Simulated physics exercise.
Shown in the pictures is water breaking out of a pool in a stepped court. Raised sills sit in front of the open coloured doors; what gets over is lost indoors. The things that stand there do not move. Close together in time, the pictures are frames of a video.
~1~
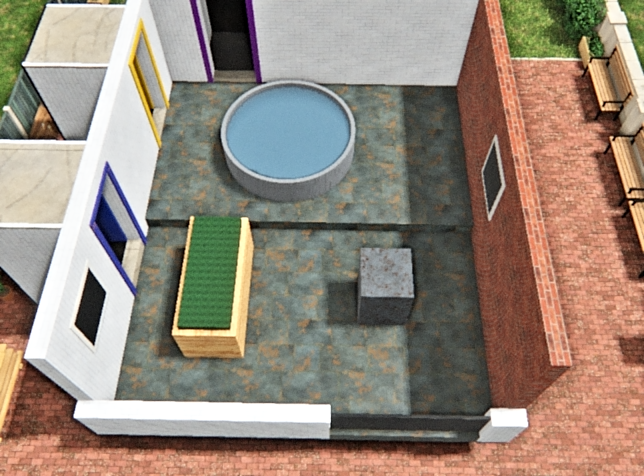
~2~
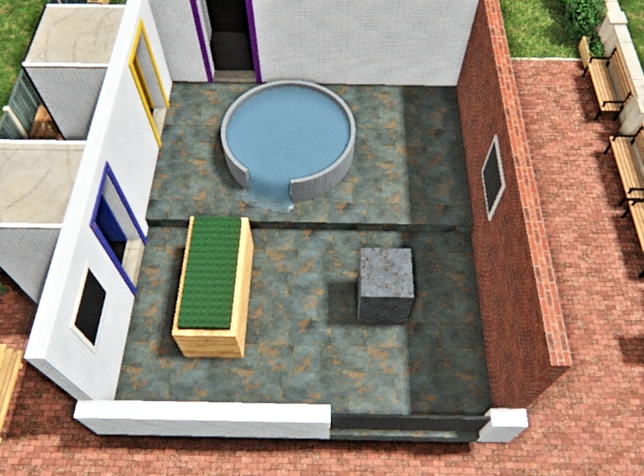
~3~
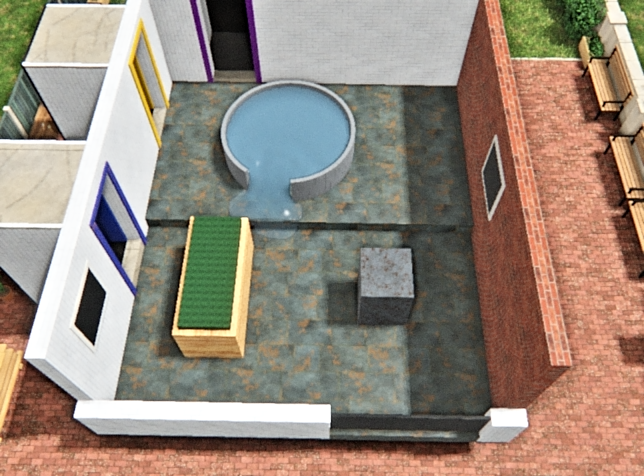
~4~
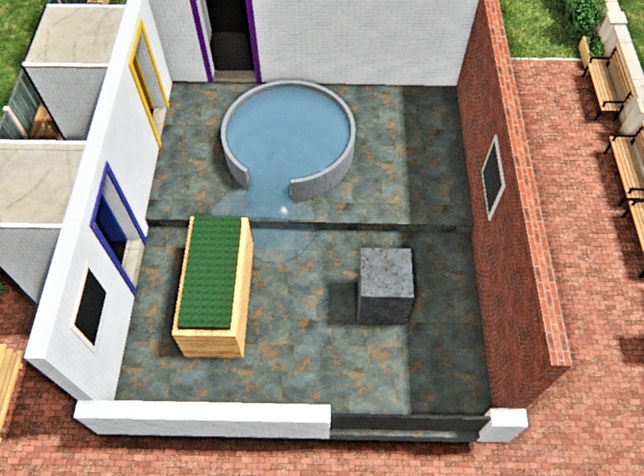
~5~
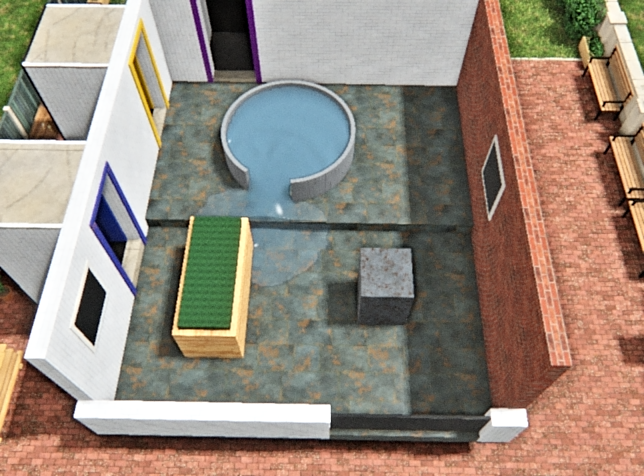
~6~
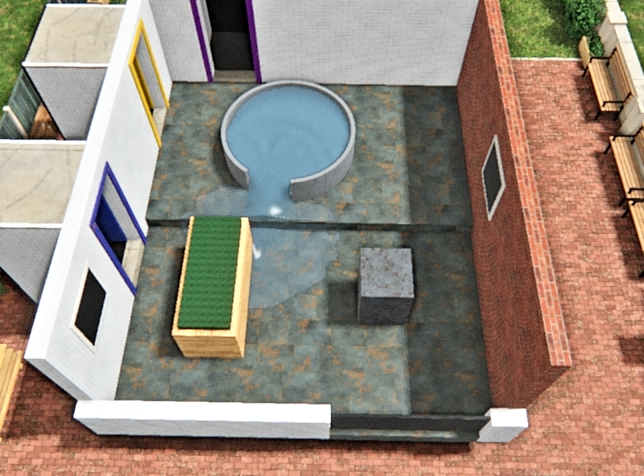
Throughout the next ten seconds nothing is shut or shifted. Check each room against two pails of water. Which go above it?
In the end the blue door will not count as flooded; the yellow door will not count as flooded; the purple door will not count as flooded.
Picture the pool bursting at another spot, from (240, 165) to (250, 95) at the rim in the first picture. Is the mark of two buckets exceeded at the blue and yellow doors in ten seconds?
Result - blue one does not reach it, yellow one tops the mark.
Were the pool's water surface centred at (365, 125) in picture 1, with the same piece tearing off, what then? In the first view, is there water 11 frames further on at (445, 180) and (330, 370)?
I'd say spared for the first and watered for the second.
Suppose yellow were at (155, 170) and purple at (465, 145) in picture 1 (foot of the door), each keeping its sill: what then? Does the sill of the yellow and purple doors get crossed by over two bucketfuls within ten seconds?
Yellow door stays within it, purple door stays within it.
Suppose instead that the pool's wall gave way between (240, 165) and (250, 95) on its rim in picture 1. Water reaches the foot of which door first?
My answer: The yellow-painted one.
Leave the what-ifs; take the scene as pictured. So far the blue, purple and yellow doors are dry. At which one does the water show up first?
I'd say the blue one.
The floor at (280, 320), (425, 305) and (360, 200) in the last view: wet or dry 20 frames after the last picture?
First spot soaked, second not wet, third not wet.
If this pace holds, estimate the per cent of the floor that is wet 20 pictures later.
Estimate: Some 40 in a hundred.
A moment on, water covers 20 % of the floor; the blue door wet at the sill, nothing in, the yellow door not reached, the purple door not reached.
Next, water covers 30 % of the floor; the blue door wet at the sill, nothing in, the yellow door not reached, the purple door not reached.
Then, water covers 40 % of the floor; the blue door under two buckets in, the yellow door not reached, the purple door not reached.
Later, water covers 50 % of the floor; the blue door under two buckets in, the yellow door not reached, the purple door not reached.
In the end, water covers 55 % of the floor; the blue door under two buckets in, the yellow door not reached, the purple door not reached.
